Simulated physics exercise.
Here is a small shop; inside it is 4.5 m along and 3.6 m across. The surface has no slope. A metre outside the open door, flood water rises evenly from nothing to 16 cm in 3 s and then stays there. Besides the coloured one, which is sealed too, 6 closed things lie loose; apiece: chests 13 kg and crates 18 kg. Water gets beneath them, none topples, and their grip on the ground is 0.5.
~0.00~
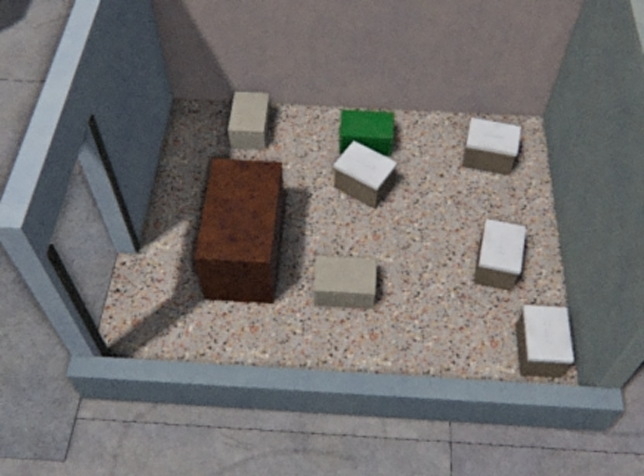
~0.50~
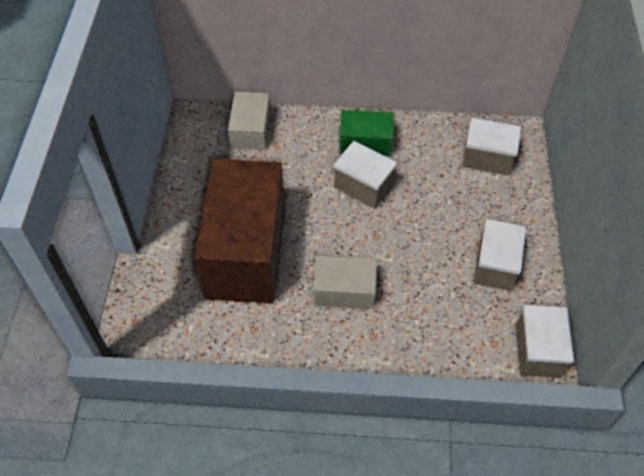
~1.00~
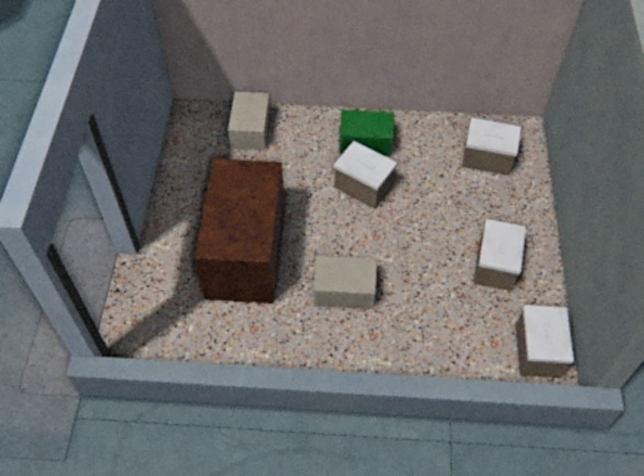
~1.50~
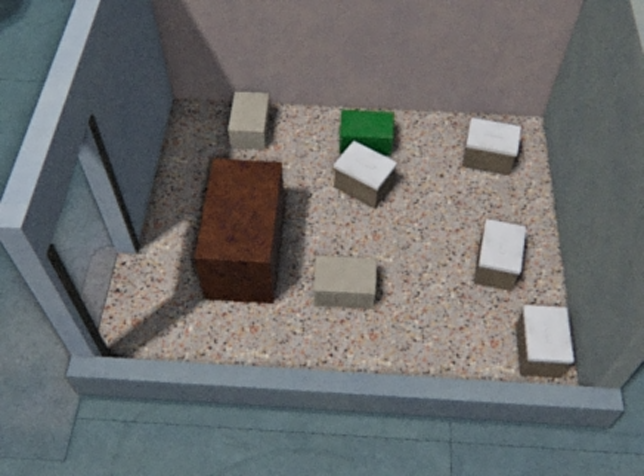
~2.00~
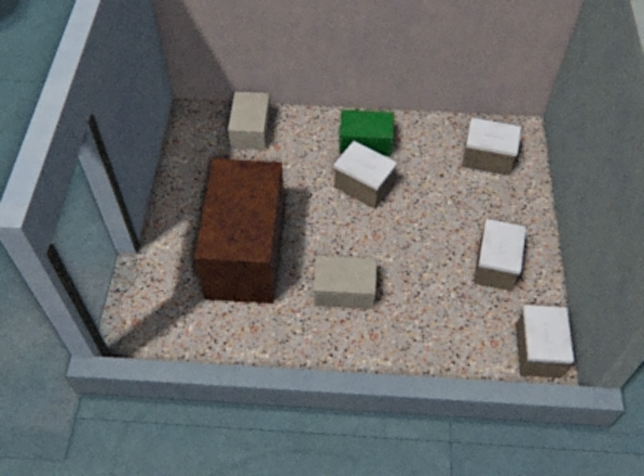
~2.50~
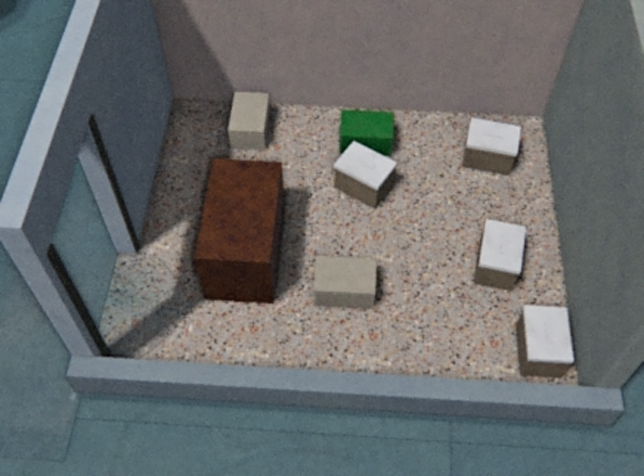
A large reddish-brown block stands left of centre in a small walled room with a speckled pebbly floor and a doorway at left, seen from high above. A green crate sits near the back wall, with three white-topped boxes at right, another beside the green one, and two beige boxes. Bluish water spreads over the grey ground outside, then reaches just inside the doorway, while the boxes and camera stay still.
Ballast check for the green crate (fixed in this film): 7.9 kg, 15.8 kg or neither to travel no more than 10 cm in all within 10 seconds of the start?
For it, the smaller load will do.
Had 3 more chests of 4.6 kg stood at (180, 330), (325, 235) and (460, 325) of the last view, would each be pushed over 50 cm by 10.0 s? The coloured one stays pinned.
In turn: More, under, over.
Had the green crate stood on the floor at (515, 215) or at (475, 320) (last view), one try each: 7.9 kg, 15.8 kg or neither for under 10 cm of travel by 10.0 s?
In turn: Neither is enough; neither holds.
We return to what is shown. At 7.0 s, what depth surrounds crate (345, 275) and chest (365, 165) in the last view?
Roughly 3 and 0 cm.
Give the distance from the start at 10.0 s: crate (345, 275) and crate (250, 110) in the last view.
In that order: 0 cm, 10 cm.
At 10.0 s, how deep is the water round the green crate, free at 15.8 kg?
Roughly 4 cm.
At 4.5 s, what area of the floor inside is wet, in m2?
Some 5.0 m2.
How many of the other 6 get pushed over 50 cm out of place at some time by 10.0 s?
1 of them.
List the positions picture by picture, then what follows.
The green crate at (367, 124) rests on the ground; 0.0 m2 under water; 0 of 7 have shifted, in the first picture.
The green crate at (367, 124), on the bottom; 0.0 m2 under water; 0 of 7 have shifted, in the second picture.
The green crate at (367, 124) rests on the ground; 0.0 m2 under water; 0 of 7 have shifted, in the third picture.
The green crate at (367, 124) rests on the ground; water covers 0.0 m2; 0 of 7 have shifted, in the fourth picture.
The green crate at (367, 124), on the bottom; 0.0 m2 under water; 0 of 7 have shifted, in the fifth picture.
The green crate at (367, 124) rests on the ground; 0.5 m2 under water; 0 of 7 have shifted, in the sixth picture.
After 3.5 s the green crate would be 0 cm from its start with 7.9 kg and 0 cm from its start with 15.8 kg; 0 cm of water round it then.
After 4.5 s the green crate would be 0 cm from its start with 7.9 kg and 0 cm from its start with 15.8 kg; 0 cm of water round it then.
After 7.0 s the green crate would be 0 cm from its start with 7.9 kg and 0 cm from its start with 15.8 kg; 0 cm of water round it then.
After 10.0 s the green crate would be 5 cm from its start with 7.9 kg and 0 cm from its start with 15.8 kg; 4 cm of water round it then.
